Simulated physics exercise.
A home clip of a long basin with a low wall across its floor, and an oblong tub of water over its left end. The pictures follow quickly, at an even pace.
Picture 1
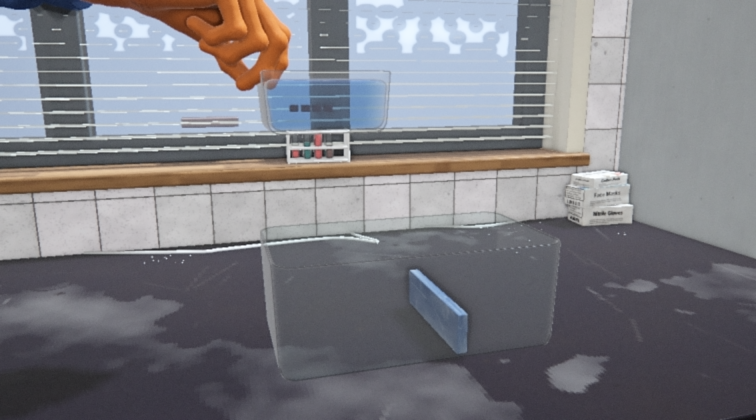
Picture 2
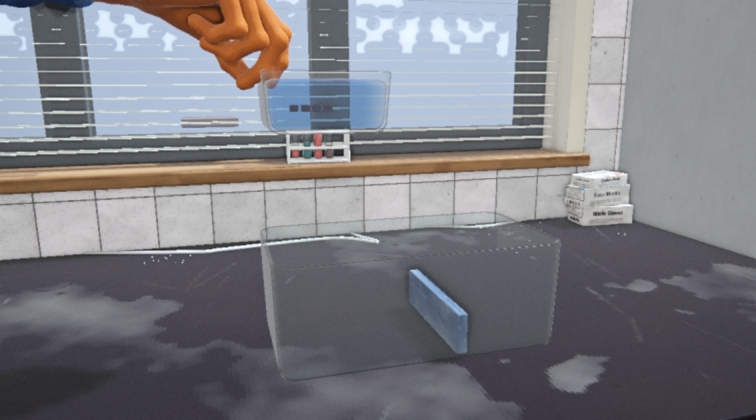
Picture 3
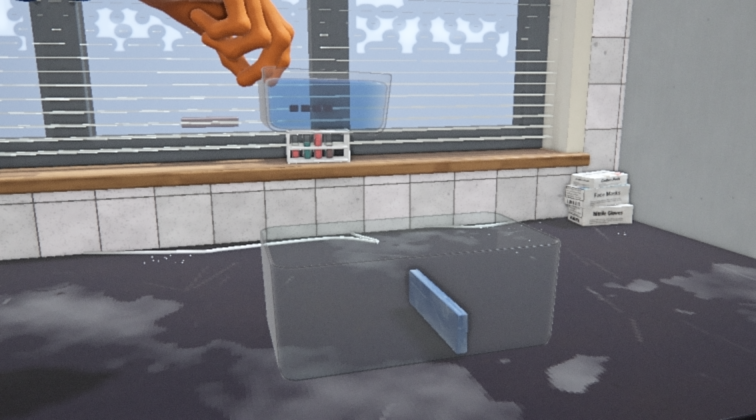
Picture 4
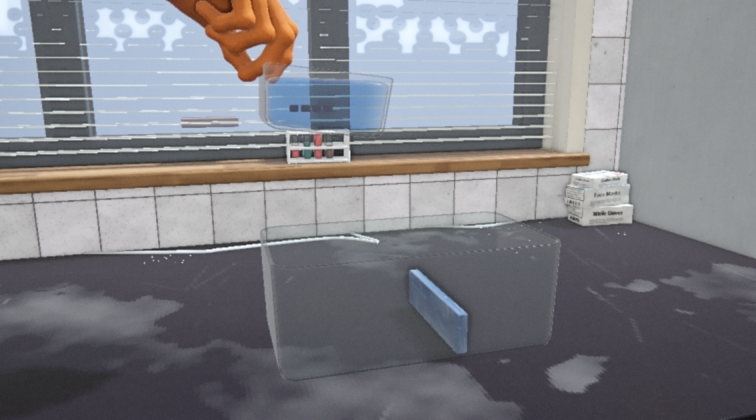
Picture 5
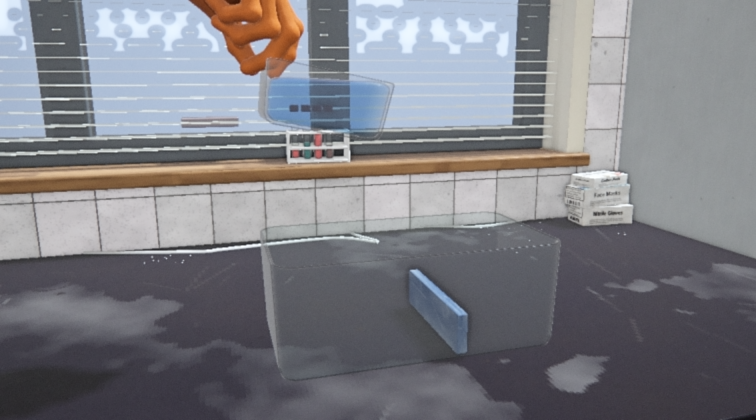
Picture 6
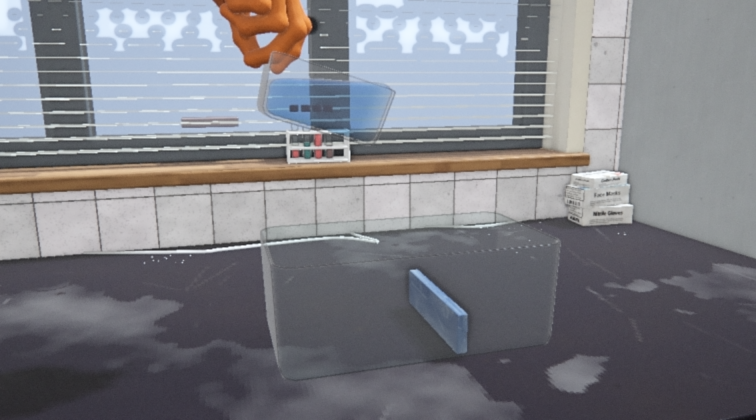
Orange hand gradually tilting a clear oblong tub of blue water rightward above a long transparent basin with a low blue wall.
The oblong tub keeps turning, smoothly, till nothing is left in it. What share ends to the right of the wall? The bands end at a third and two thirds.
In the end from a third to two thirds is right of the wall.
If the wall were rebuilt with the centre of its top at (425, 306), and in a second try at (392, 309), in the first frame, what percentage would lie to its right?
Near 65 % and 75 %.
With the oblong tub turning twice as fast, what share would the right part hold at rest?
Roughly 25 in a hundred.
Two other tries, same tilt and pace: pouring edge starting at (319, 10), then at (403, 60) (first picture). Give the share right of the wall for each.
In turn 5 and 75 in a hundred.
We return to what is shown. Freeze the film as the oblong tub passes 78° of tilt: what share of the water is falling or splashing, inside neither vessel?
It comes to 45 per cent or so.
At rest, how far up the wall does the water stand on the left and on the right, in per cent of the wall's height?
Some 20 per cent left and 40 right.
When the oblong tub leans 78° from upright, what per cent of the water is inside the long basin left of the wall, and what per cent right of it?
Near 5 on the left, 25 on the right.
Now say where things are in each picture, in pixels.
In the first picture, it leans 0°; its right rim is at (379, 75); the water meets the walls at (262, 82) and (375, 82); the long basin's rim runs from (266, 248) to (526, 227); the wall's top is at (436, 291).
In the second picture, it leans 1°; its right rim is at (379, 75); the water meets the walls at (262, 82) and (375, 83).
In the third picture, it leans 3°; its right rim is at (380, 78); the water meets the walls at (263, 82) and (376, 83).
In the fourth picture, it leans 7°; its right rim is at (381, 82); the water meets the walls at (264, 81) and (377, 84).
In the fifth picture, it leans 11°; its right rim is at (382, 87); the water meets the walls at (265, 81) and (379, 85).
In the sixth picture, it leans 17°; its right rim is at (383, 93); the water meets the walls at (266, 82) and (382, 87); 1 per cent is over the edge.
A moment on, the oblong tub is tipped on its side and 26 per cent is still to pour, 6 is left of the wall and 24 right of it.
Next, the oblong tub is tipped right over and 3 per cent is still to pour, 34 is left of the wall and 57 right of it.
Then the oblong tub is tipped right over and 0 per cent is still to pour, 42 is left of the wall and 57 right of it.
Later the oblong tub is tipped right over and 0 per cent is still to pour, 42 is left of the wall and 57 right of it.
In the end 42 per cent lies left of the wall, 57 right of it and 0 outside.
